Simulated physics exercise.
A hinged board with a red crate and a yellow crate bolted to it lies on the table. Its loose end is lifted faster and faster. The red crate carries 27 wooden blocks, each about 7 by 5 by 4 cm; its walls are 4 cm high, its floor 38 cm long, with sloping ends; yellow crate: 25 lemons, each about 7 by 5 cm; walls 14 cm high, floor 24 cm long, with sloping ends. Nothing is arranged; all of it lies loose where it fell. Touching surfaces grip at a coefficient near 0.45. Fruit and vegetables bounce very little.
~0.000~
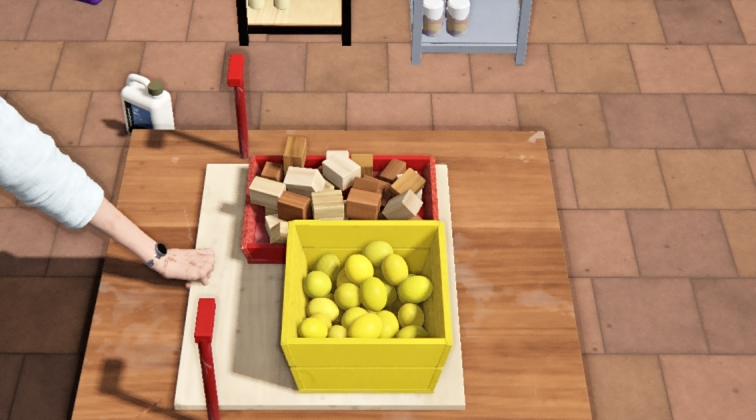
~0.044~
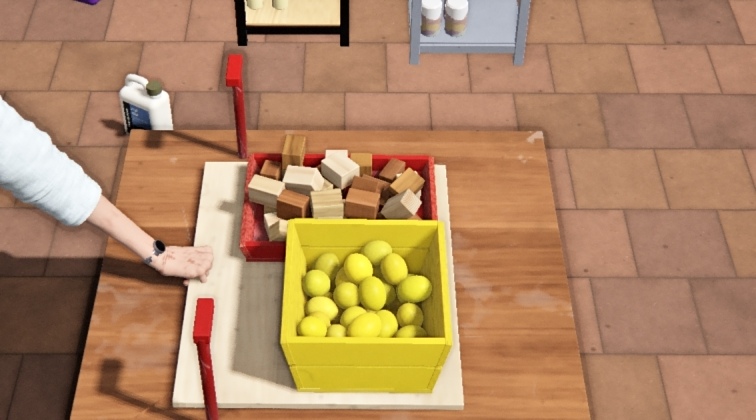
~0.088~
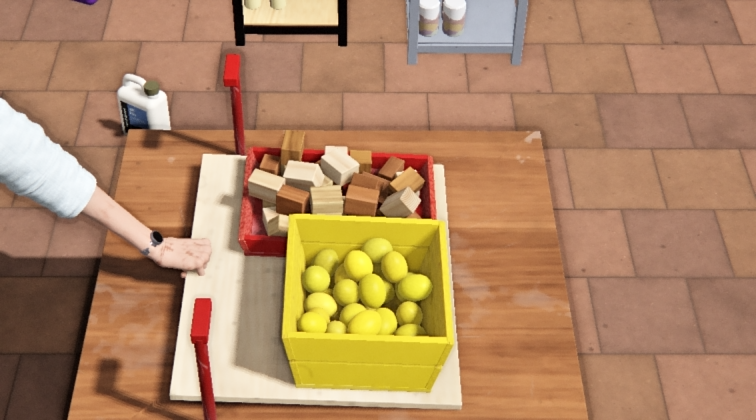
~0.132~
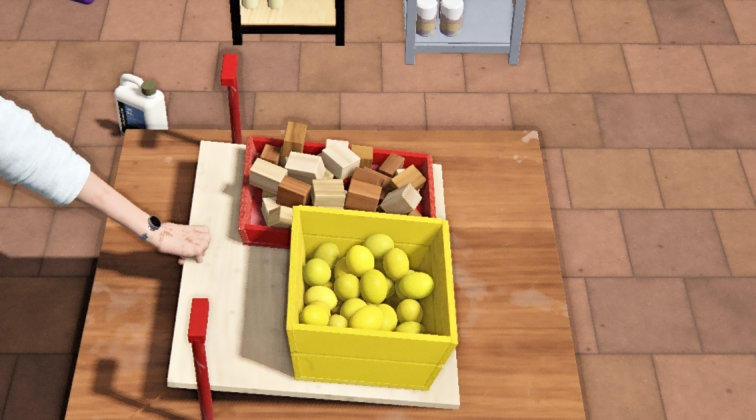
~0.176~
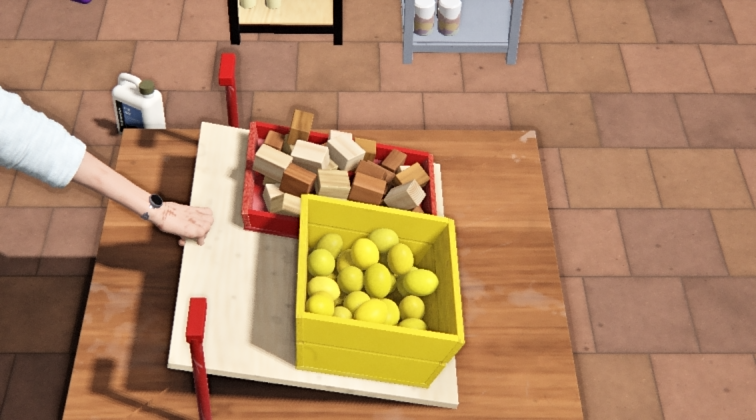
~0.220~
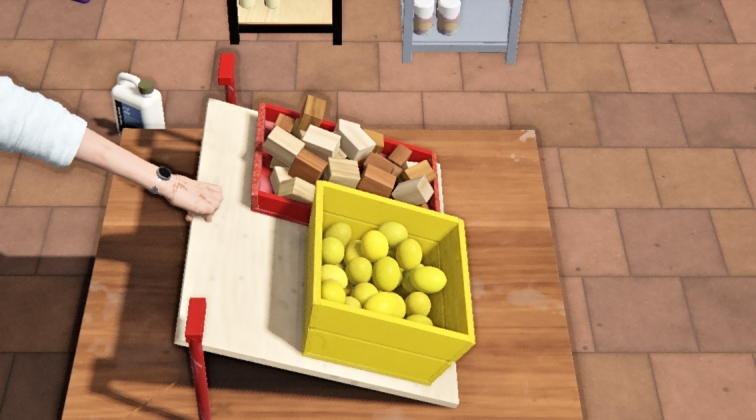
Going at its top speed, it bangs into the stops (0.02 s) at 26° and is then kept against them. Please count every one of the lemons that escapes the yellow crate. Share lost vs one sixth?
I'd say the runaway share sits below a sixth.
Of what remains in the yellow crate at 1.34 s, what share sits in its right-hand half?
Roughly 60 percent of the remaining load.
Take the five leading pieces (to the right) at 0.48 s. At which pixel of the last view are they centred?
At about (455, 221).
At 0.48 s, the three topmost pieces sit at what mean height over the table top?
24 cm.
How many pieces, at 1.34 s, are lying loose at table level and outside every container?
Some 8 in number.
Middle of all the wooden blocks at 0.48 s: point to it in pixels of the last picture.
Near (402, 170) in pixels.
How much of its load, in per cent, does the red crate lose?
Red crate, 35 in a hundred gone.
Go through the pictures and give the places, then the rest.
In the first frame (we follow the rim corner now nearest the camera), yellow crate at (288, 341); red crate at (247, 245); tilt 0°; nothing out yet.
In the second frame, yellow crate at (288, 340); red crate at (245, 243); tilt 1°.
In the third frame, yellow crate at (289, 335); red crate at (244, 237); tilt 3°.
In the fourth frame, yellow crate at (294, 326); red crate at (244, 226); tilt 7°.
In the fifth frame, yellow crate at (303, 315); red crate at (248, 211); tilt 13°.
In the sixth frame, yellow crate at (320, 302); red crate at (258, 193); tilt 20°; nothing out yet.
After 0.24 s, the lift is arrested.
After 0.34 s, tilt 26°; 0 of 27 out of the red crate and 0 of 25 out of the yellow crate.
After 0.48 s, tilt 26°; 2 of 27 out of the red crate and 0 of 25 out of the yellow crate.
After 0.74 s, tilt 26°; 8 of 27 out of the red crate and 0 of 25 out of the yellow crate.
Outcome (at 1.34 s), 9 of 27 out of the red crate and 0 of 25 out of the yellow crate. Asked share, 0 of 25, 0 per cent.
